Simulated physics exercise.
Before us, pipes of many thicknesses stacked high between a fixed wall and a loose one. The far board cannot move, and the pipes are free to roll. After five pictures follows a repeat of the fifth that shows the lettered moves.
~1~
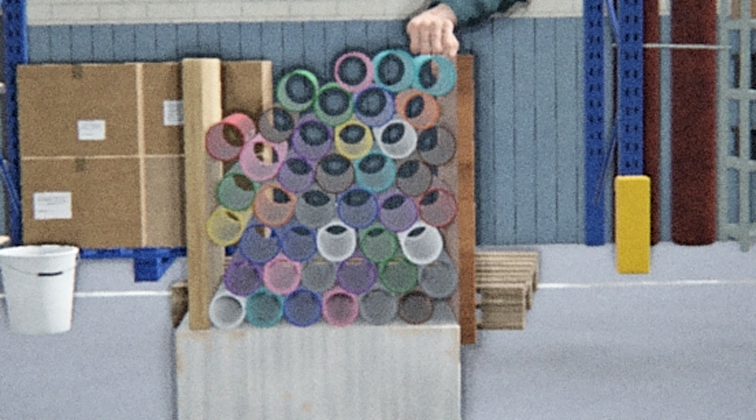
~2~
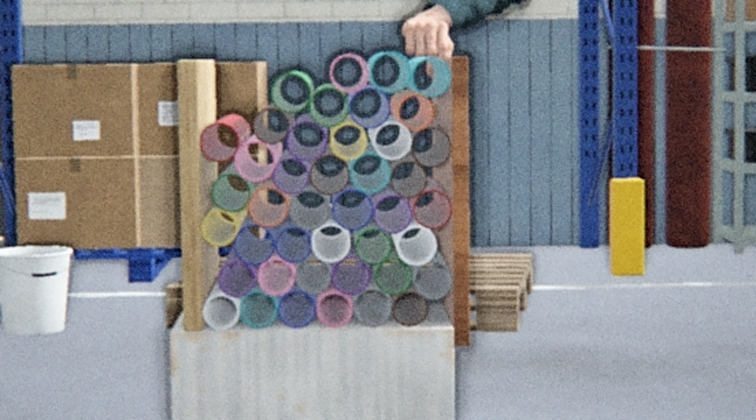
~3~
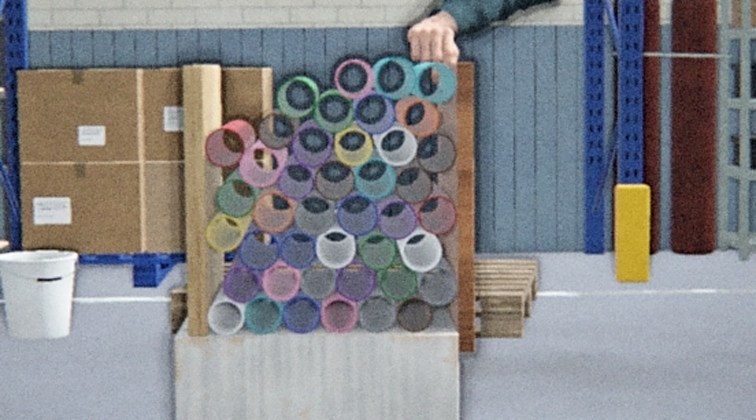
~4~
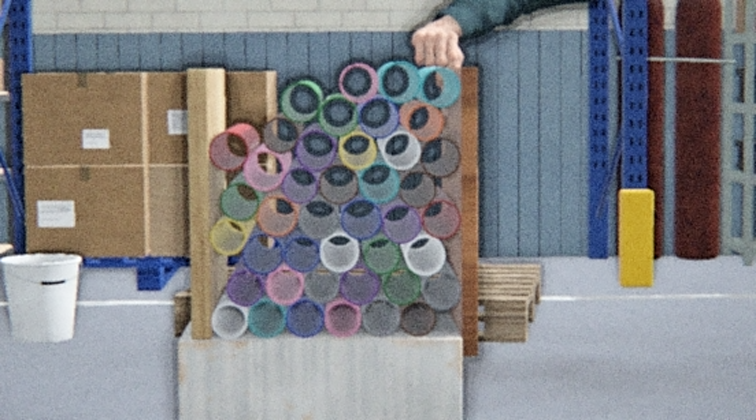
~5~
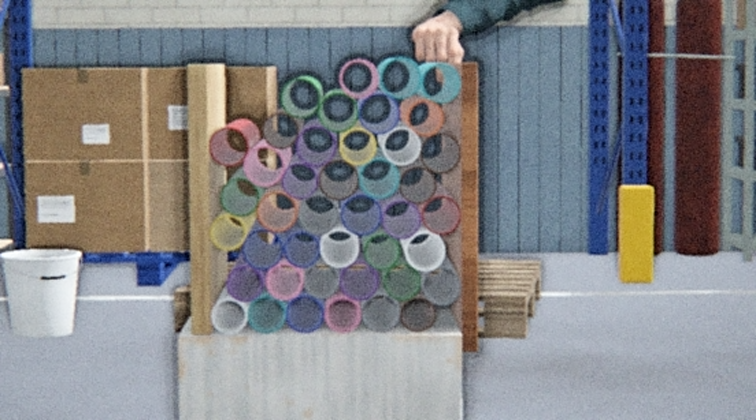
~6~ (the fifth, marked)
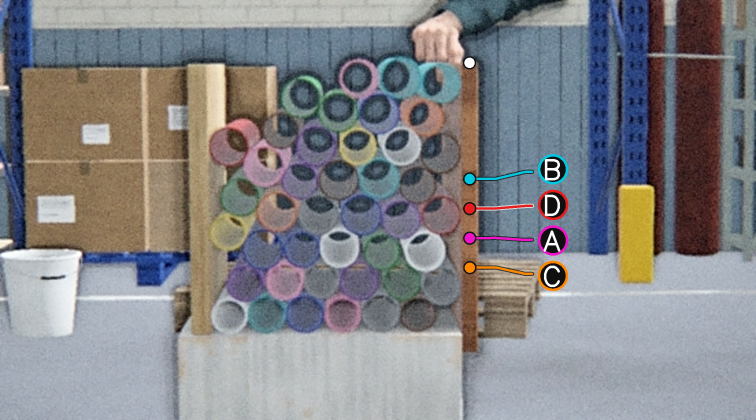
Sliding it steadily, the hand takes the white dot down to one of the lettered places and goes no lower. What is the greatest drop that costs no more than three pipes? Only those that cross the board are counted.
The lowest mark that will do is B.
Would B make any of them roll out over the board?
At B: Yes.
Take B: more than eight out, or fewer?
At B, fewer than eight.
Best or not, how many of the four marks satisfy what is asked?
One of the four.
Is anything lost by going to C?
Yes, at C.
On the marked copy, A at (470, 238); B at (470, 179); C at (470, 268); D at (470, 208); the white dot at (470, 63).
Following B. Soon after the start, top of the board (461, 117).
Later, top of the board (461, 177).
In the end, top of the board (461, 178), one out over the board.
As for the rest, A four out over the board; C more than three out over the board; D four out over the board.
